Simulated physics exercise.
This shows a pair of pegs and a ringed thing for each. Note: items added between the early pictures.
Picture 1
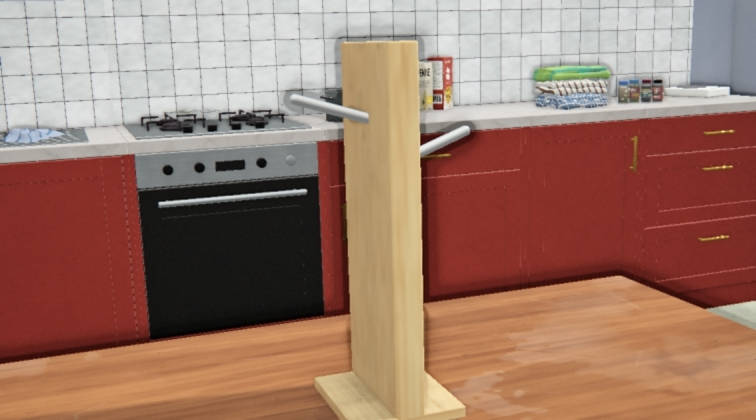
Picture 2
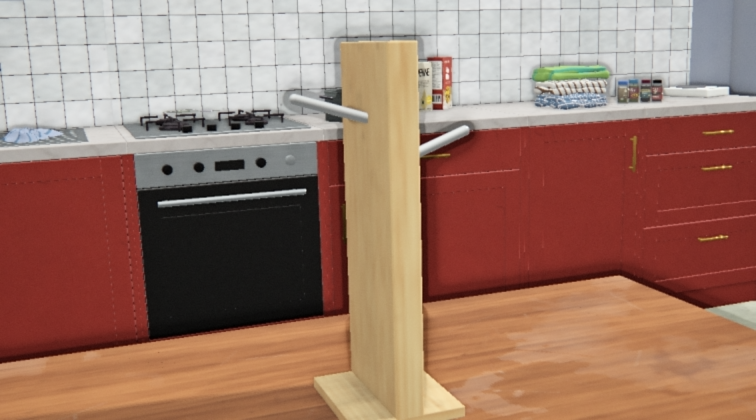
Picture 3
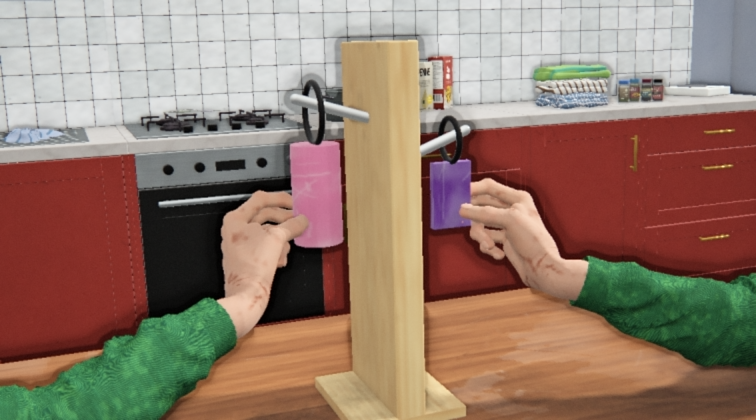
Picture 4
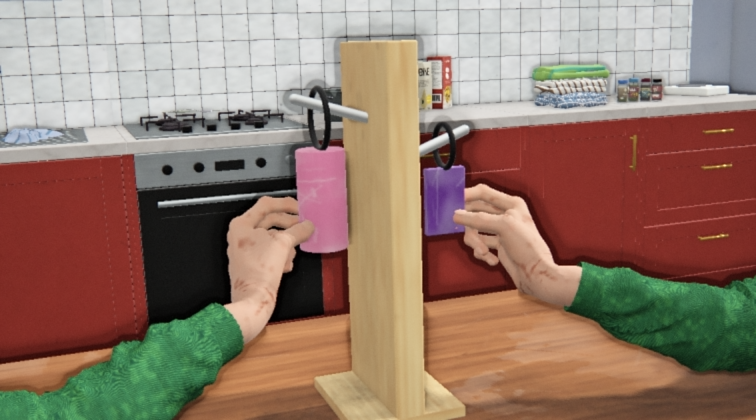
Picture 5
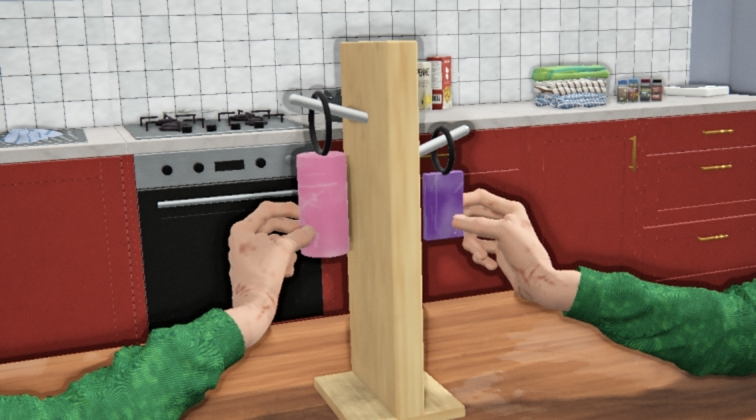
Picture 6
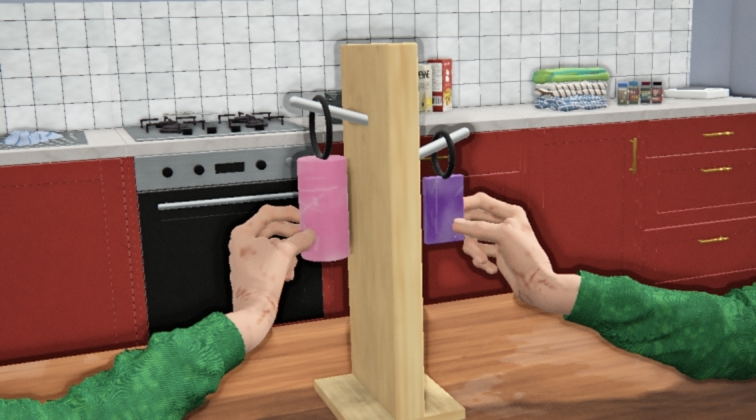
In this clip, a wooden stand with two metal pegs stands on a kitchen table, then two hands in green sleeves appear holding a pink and a purple ringed object at the pegs and lower them slightly.
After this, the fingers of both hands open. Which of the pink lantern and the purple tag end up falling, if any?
Looking at each: The pink lantern does not fall, the purple tag does not fall.
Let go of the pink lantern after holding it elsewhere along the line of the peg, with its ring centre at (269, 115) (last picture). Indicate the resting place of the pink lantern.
End point: About (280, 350).
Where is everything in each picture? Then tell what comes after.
Peg stand (383, 229), in the first frame.
Peg stand (383, 229), in the second frame.
Still on the way; pink lantern (315, 162); peg stand (384, 229), in the third frame.
Still on the way; purple tag (444, 177); peg stand (383, 229), in the fourth frame.
Still on the way; pink lantern (322, 172); peg stand (383, 229), in the fifth frame.
In place, still held; pink lantern (323, 176); purple tag (443, 187); peg stand (383, 231), in the sixth frame.
Then, 0.12 s later than the last frame, pink lantern at rest near (323, 177); purple tag at rest near (443, 187).
Then, 0.48 s later than the last frame, pink lantern at rest near (322, 177); purple tag at rest near (442, 188).
Then, 0.80 s later than the last frame, pink lantern at rest near (323, 177); purple tag at rest near (442, 188).
When it is over, the pink lantern hangs there, near (322, 177); the purple tag hangs there, near (442, 188).
